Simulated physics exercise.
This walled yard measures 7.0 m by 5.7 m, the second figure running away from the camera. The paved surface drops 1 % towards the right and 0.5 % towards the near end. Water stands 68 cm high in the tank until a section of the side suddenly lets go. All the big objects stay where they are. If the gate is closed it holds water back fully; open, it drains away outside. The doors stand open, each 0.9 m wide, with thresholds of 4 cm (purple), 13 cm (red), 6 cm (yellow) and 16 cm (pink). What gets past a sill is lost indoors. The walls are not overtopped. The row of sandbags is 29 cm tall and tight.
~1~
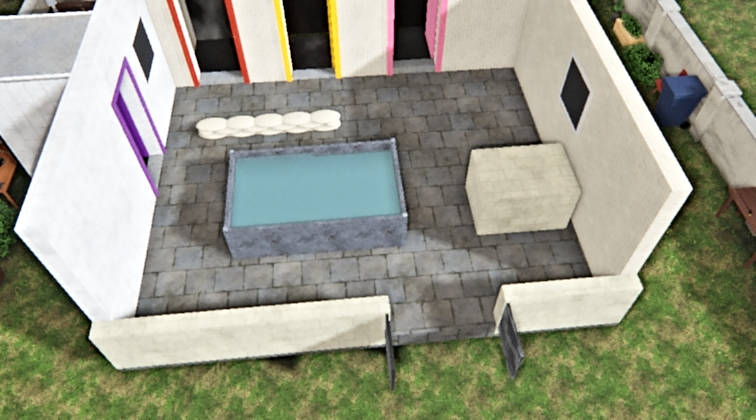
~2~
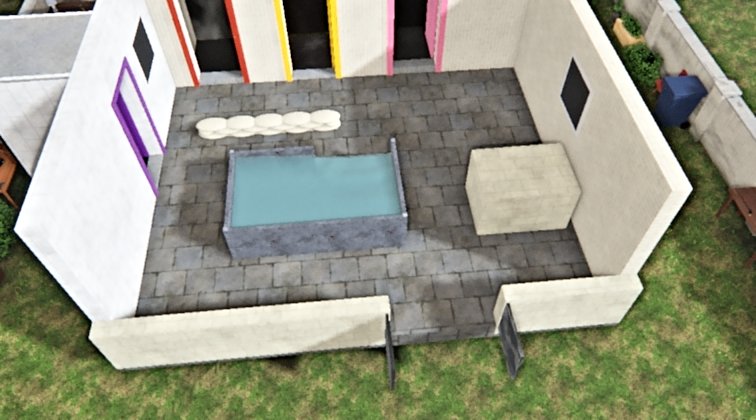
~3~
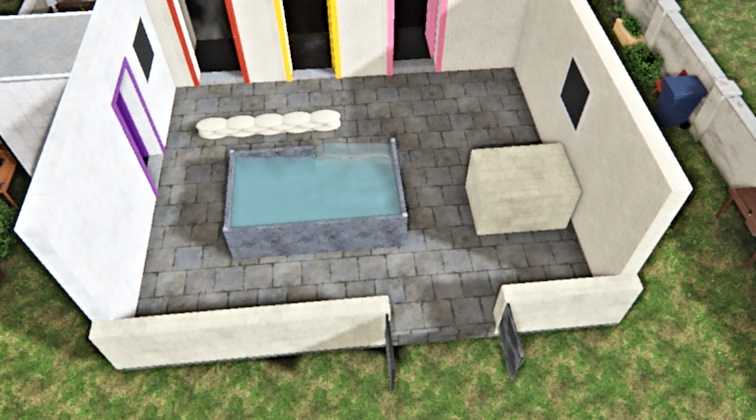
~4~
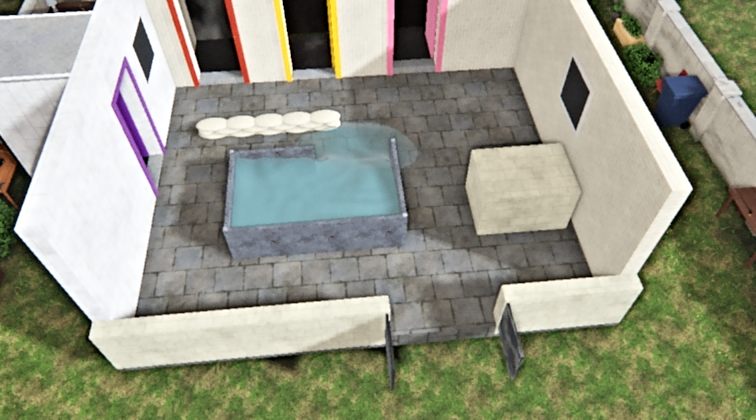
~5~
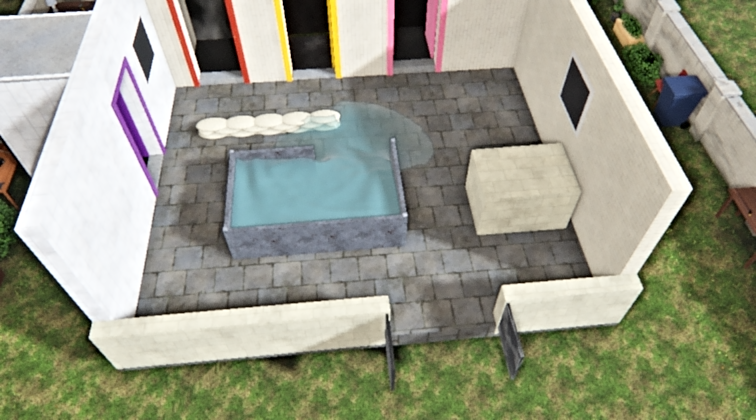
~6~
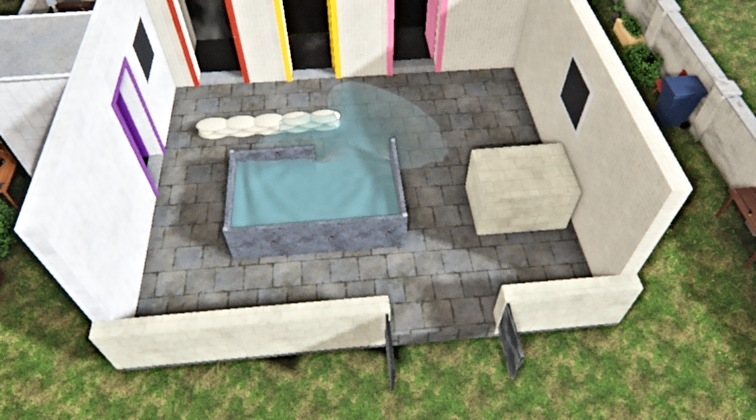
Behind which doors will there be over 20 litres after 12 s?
Within that time: At the purple door it passes the limit; at the red door it keeps below the limit; at the yellow door it goes over the limit; at the pink door it exceeds the limit.
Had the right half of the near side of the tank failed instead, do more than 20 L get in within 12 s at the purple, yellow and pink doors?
Then: Purple not over, yellow under, pink below.
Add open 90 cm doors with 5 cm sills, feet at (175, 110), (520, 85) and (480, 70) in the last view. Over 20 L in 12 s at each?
In turn: Over, over, over.
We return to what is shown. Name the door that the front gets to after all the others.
Last comes the red one.
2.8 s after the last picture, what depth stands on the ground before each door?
In cm: Purple 12, red 3, yellow 13, pink 21.
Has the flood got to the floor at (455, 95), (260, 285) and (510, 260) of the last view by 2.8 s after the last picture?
In turn: Flooded, dry, not reached.
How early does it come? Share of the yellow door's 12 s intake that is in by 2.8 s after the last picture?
Some 65 per cent by then.
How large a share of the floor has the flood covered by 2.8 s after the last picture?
Near 55 per cent is wet.
Then, 0.7 s after the last picture water covers 25 % of the floor and is deepest (37 cm) near (372, 168); purple door not reached, red door not reached, yellow door 12 cm at the sill, 6 L in, pink door 25 cm at the sill, 1 L in.
Then, 1.5 s after the last picture water covers 40 % of the floor and is deepest (50 cm) near (514, 69); purple door 9 cm at the sill, 8 L in, red door 1 cm at the sill, 0 L in, yellow door 16 cm at the sill, 32 L in, pink door 29 cm at the sill, 35 L in.
Then, 2.8 s after the last picture water covers 55 % of the floor and is deepest (33 cm) near (514, 69); purple door 12 cm at the sill, 42 L in, red door 3 cm at the sill, 0 L in, yellow door 13 cm at the sill, 75 L in, pink door 21 cm at the sill, 77 L in.
Then, 6.3 s after the last picture water covers 85 % of the floor and is deepest (20 cm) near (545, 178); purple door 6 cm at the sill, 98 L in, red door 8 cm at the sill, 0 L in, yellow door 8 cm at the sill, 98 L in, pink door 14 cm at the sill, 86 L in.
Then, 11.3 s after the last picture water covers 95 % of the floor and is deepest (12 cm) near (602, 302); purple door 5 cm at the sill, 101 L in, red door 7 cm at the sill, 0 L in, yellow door 5 cm at the sill, 112 L in, pink door 7 cm at the sill, 86 L in.
